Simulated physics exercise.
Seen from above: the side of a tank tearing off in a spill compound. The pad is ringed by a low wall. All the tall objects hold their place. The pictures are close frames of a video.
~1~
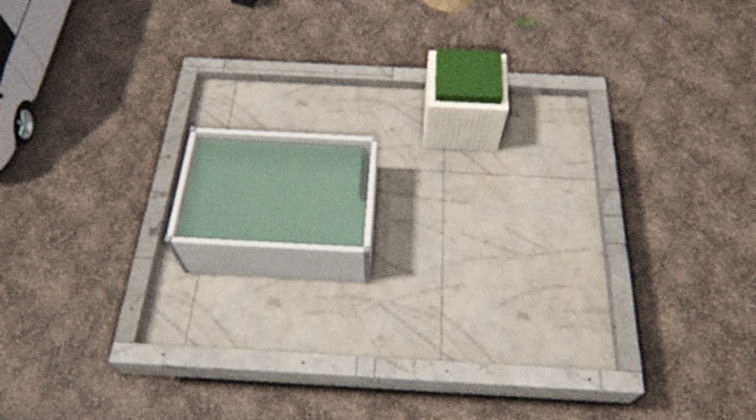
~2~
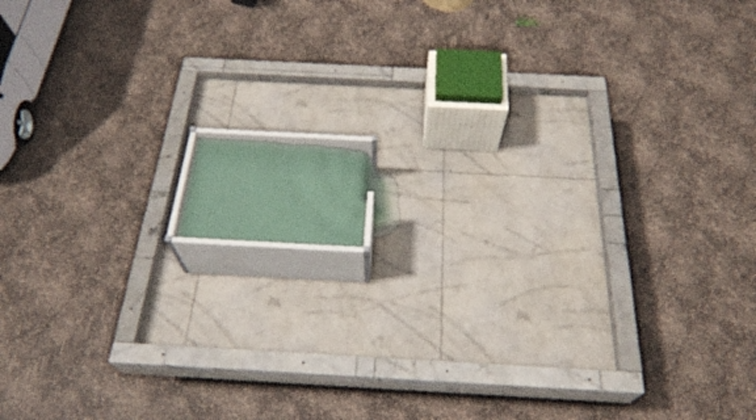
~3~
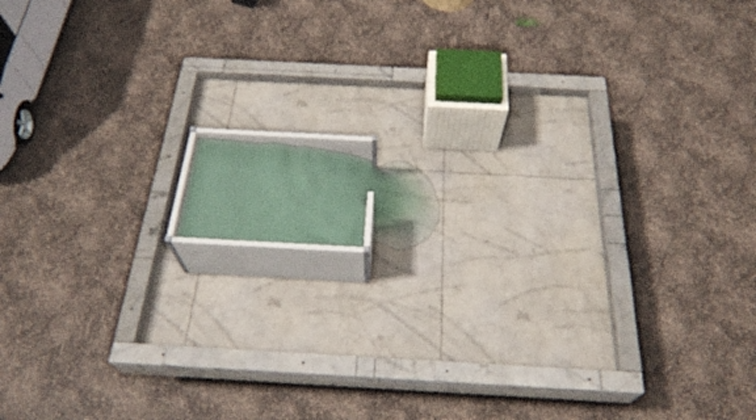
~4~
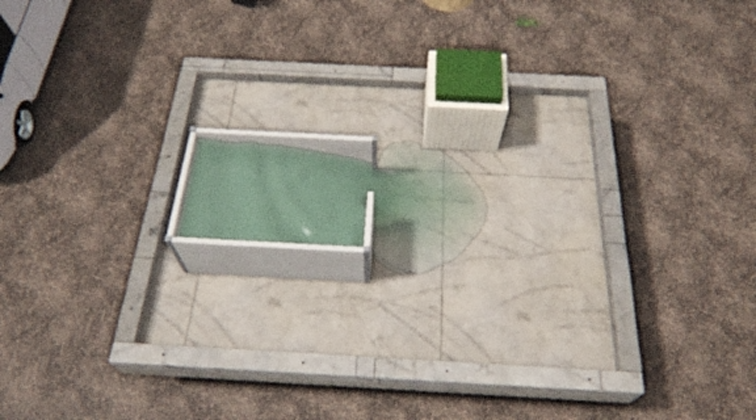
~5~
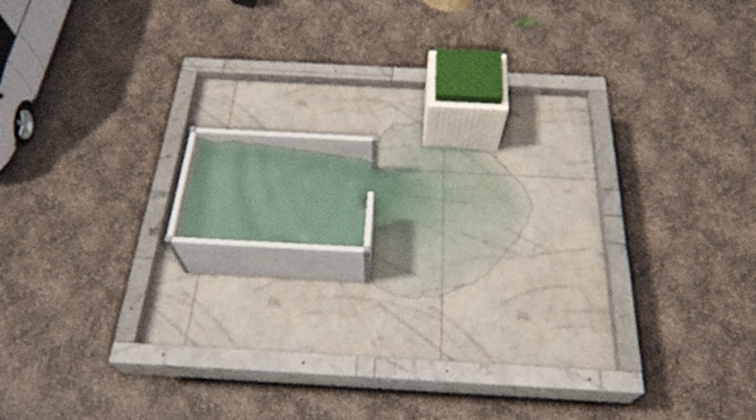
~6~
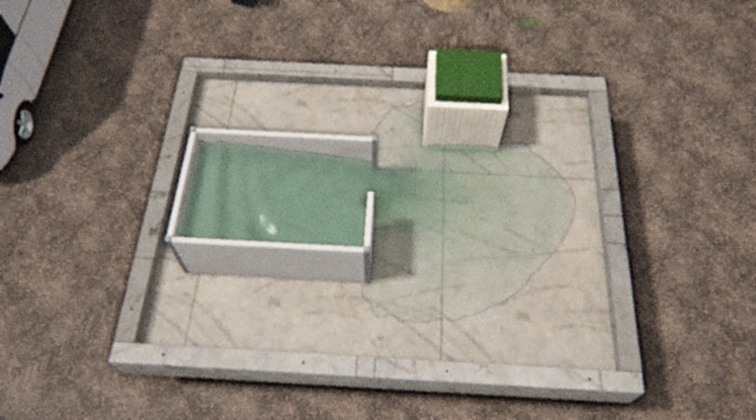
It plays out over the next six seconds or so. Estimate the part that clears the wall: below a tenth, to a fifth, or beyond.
Over the wall goes between a tenth and a fifth.
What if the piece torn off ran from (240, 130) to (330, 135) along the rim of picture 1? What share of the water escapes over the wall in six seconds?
I make it 32 per cent.
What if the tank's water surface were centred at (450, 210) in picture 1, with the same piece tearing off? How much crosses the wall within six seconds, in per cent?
Roughly 34 per cent.
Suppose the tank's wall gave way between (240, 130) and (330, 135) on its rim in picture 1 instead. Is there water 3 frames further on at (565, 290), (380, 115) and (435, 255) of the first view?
In that order: Clear, under water, clear.
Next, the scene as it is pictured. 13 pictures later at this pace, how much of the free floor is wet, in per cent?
About 60 per cent.
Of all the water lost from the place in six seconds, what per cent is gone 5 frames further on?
Close to 0 %.
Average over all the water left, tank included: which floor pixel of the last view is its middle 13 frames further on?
Close to (382, 219).
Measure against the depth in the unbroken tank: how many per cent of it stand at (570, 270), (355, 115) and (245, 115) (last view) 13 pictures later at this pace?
About 12, 2 and 0 per cent.
A moment on, water covers 35 % of the floor; the low wall has let 0 % over.
Next, water covers 45 % of the floor; the low wall has let 0 % over.
Then, water covers 55 % of the floor; the low wall has let 8 % over.
Later, water covers 60 % of the floor; the low wall has let 15 % over.
In the end, water covers 80 % of the floor; the low wall has let 18 % over.
